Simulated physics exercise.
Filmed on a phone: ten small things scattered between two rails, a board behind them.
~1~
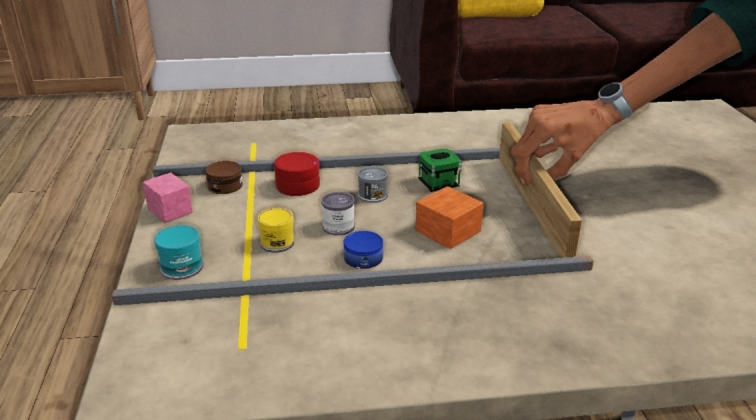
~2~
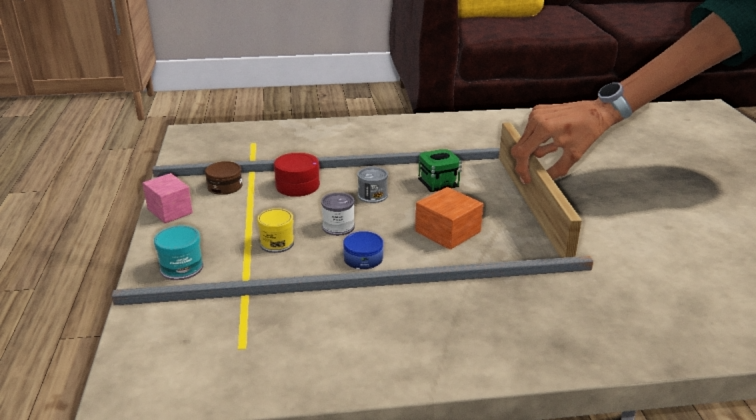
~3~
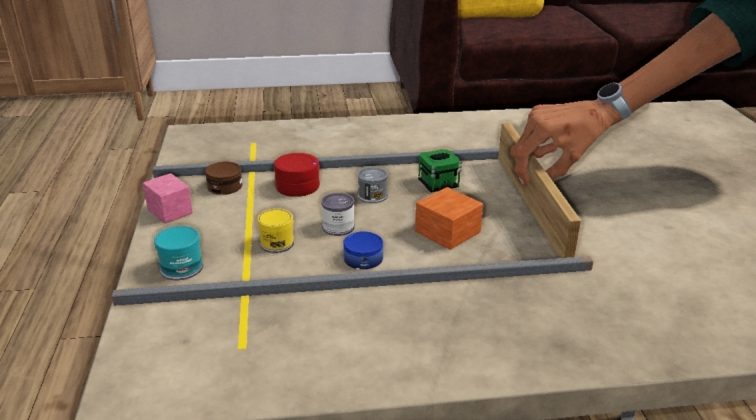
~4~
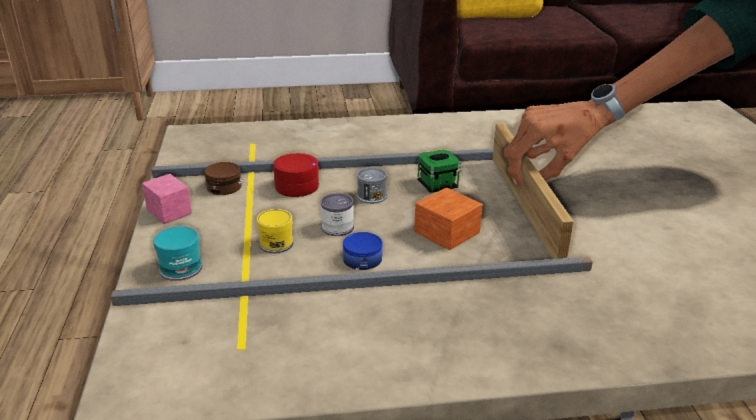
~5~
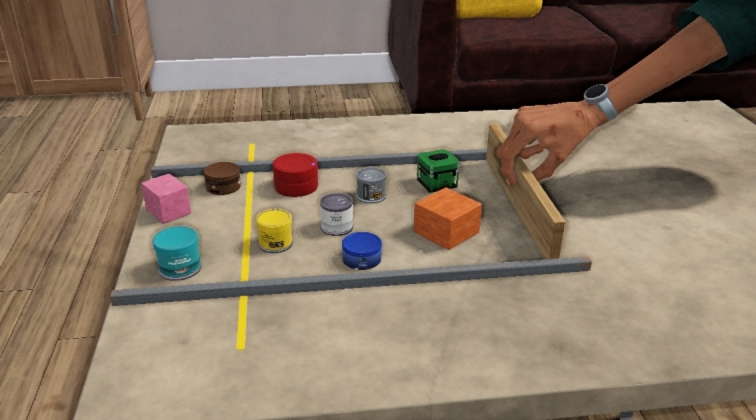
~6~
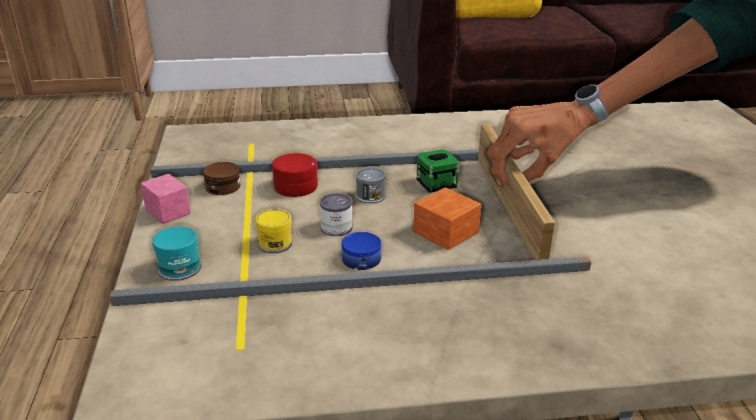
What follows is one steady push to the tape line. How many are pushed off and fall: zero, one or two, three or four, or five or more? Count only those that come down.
Outcome: The number that fall off is zero.
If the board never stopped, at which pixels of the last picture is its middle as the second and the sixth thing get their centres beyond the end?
About (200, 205), then (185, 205).
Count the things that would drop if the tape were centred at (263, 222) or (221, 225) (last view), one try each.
The counts: 0 and 1.
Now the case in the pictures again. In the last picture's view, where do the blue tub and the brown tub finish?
Near (224, 260) and (155, 179).
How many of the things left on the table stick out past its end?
1 of them.
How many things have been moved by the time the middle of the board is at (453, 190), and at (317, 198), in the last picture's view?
The counts are 2 and 8.
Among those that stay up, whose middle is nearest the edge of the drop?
The brown tub ends nearest.
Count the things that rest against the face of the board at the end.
It touches 4.
A little later, none off yet; pink block at rest near (166, 198); turquoise tin at rest near (177, 253); brown tub at rest near (222, 179).
Next, none off yet; pink block at rest near (166, 198); turquoise tin at rest near (177, 253); brown tub shifted about its own width near (200, 179).
When it is over, the number that fall off is zero.
